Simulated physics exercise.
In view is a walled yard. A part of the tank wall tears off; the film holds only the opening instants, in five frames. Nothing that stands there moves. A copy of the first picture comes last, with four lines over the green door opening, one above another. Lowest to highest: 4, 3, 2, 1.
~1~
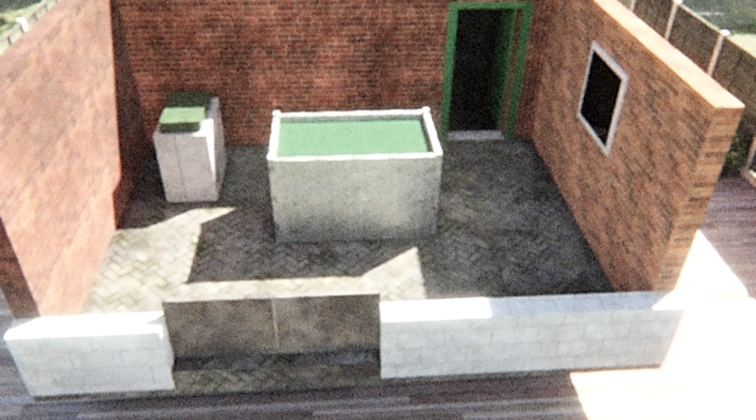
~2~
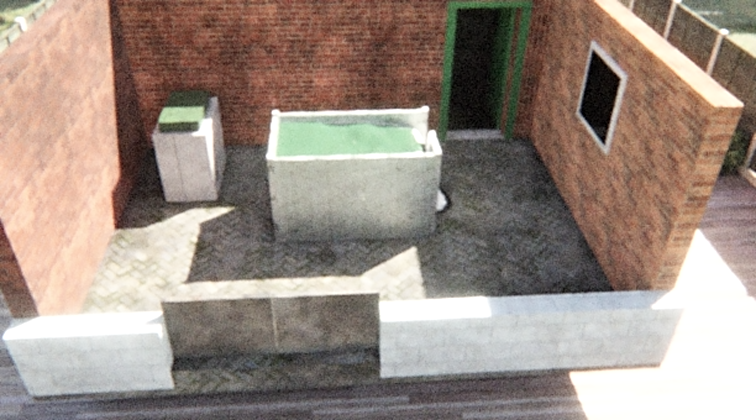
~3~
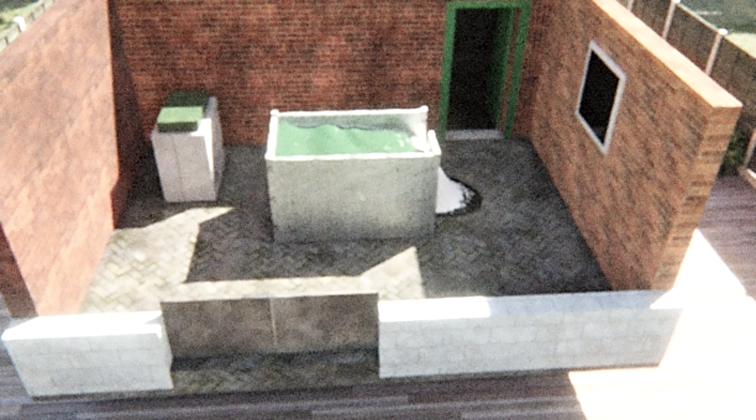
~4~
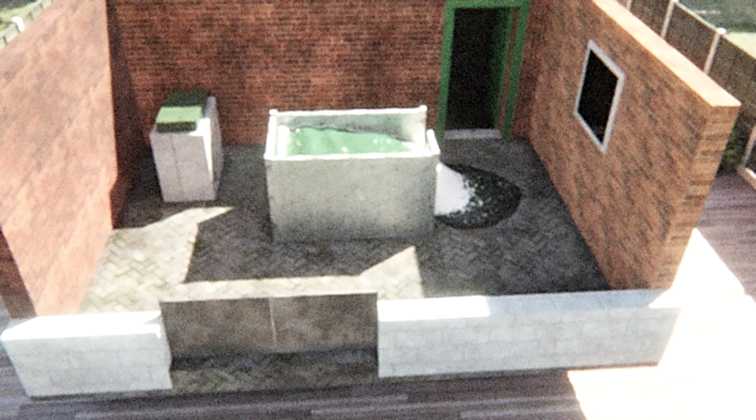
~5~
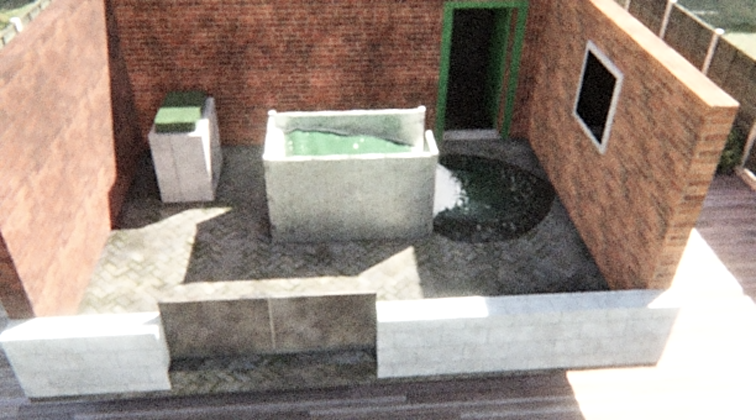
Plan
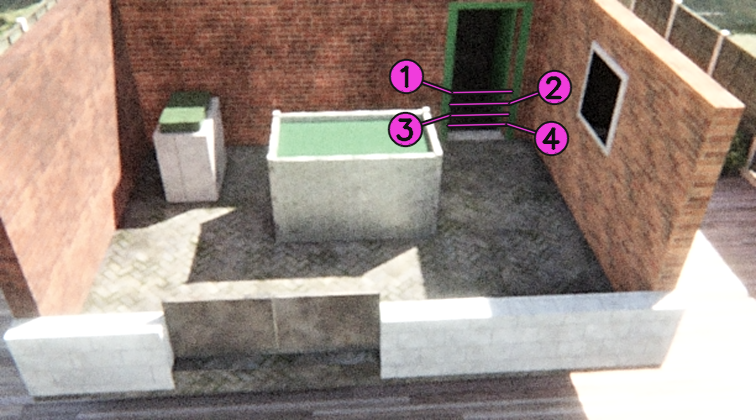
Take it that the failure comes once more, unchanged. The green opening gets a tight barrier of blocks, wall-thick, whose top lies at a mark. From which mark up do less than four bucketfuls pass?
Use line 4.
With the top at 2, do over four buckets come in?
No, that is safe.
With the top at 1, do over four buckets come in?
No.
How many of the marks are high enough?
All four.
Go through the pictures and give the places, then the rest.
In the first picture, water in the tank at rest, its middle at (354, 140); foot of the green doorway at (476, 140); shut gate at (273, 304).
In the second picture, water covers 1 % of the ground, its front hidden from here.
In the third picture, front seen at (476, 200), 3 % of the ground wet.
In the fourth picture, front seen at (509, 185), 7 % of the ground wet.
In the fifth picture, front seen at (541, 182), 13 % of the ground wet.
On the marked copy, 1 at (481, 91); 2 at (480, 103); 3 at (478, 114); 4 at (477, 124); from the bottom up 4, 3, 2, 1.
With 1, nothing gets over.
With 2, nothing gets over.
With 3, nothing gets over.
With 4, a bucket or two gets in.
